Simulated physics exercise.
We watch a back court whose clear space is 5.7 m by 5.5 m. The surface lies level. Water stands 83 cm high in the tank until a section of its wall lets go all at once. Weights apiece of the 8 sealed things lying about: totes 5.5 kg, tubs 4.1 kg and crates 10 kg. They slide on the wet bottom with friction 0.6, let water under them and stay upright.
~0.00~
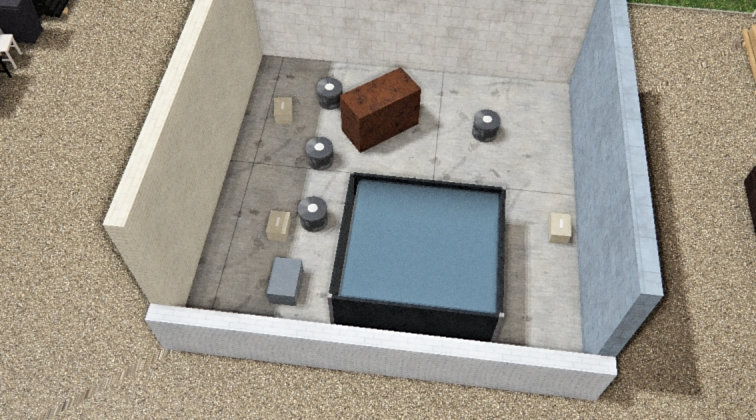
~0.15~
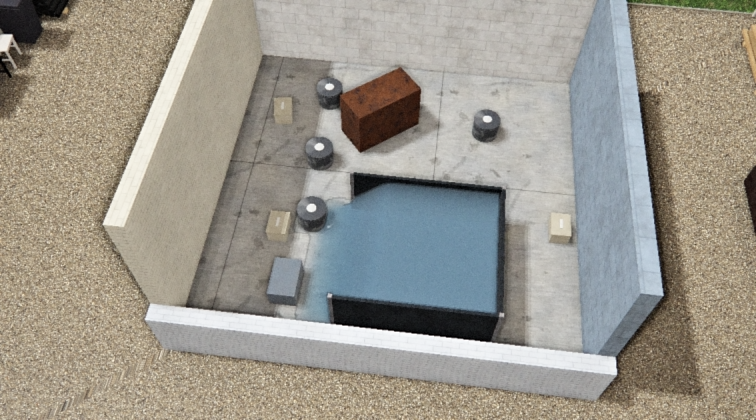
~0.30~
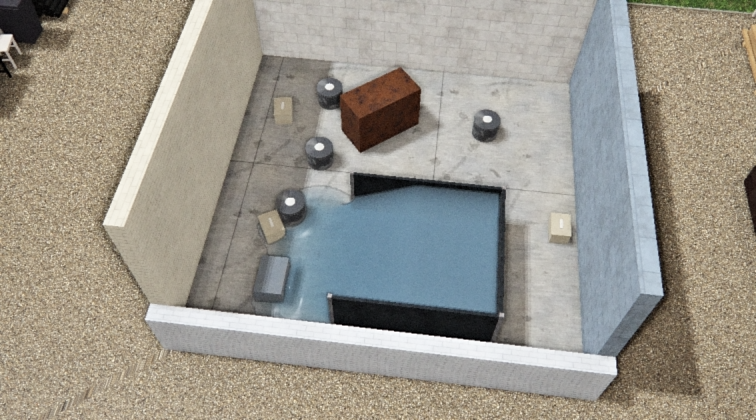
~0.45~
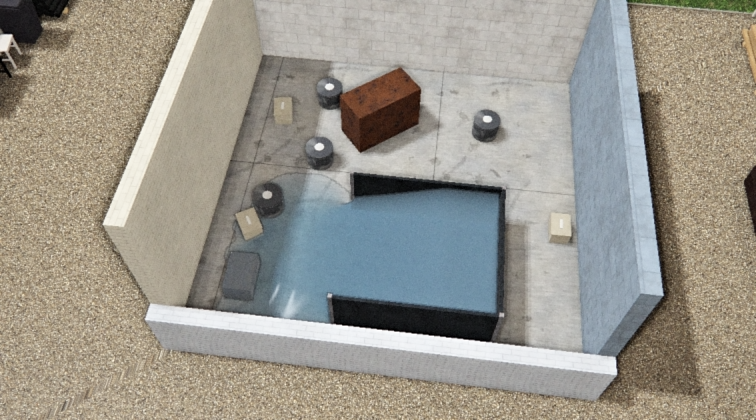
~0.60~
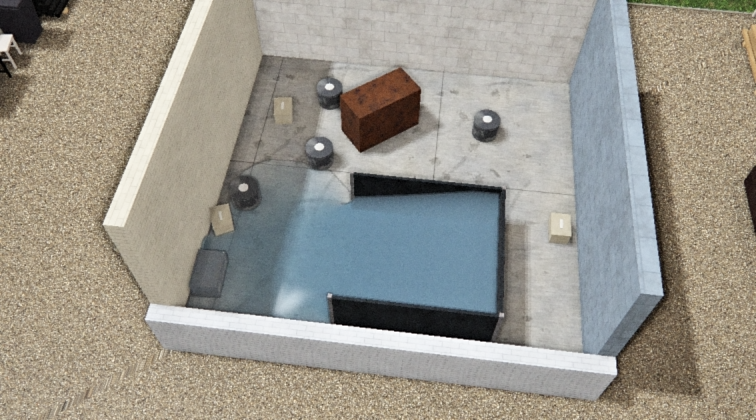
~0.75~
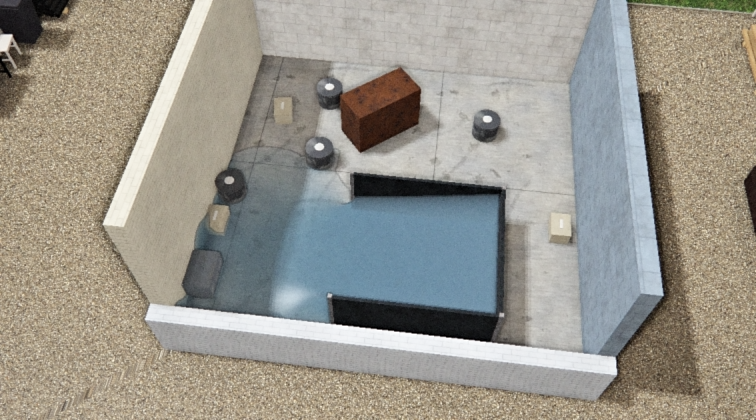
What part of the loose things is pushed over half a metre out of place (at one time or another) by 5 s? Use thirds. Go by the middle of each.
It is two thirds or above.
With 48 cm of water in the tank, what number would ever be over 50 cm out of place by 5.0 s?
Then 6.
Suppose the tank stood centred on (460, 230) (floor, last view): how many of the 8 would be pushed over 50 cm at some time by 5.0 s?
Then 7.
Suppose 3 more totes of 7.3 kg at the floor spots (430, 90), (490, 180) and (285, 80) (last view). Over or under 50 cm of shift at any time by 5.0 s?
In that order: Over, under, past it.
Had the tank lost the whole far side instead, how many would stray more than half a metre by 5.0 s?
In that case 5 of them.
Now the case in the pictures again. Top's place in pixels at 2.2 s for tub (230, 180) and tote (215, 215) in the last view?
Near (291, 58) and (240, 127).
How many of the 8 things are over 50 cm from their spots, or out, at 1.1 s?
I count 3.
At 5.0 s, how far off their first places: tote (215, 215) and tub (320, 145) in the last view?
In that order: 350 cm, 150 cm.
After 1.1 s 3 of 8 are over 50 cm from their spots; 3 afloat.
After 2.2 s 4 of 8 are over 50 cm from their spots; 3 afloat.
After 3.5 s 4 of 8 are over 50 cm from their spots; 5 afloat.
After 5.0 s 6 of 8 are over 50 cm from their spots, and 7 have been at some point; 6 afloat.
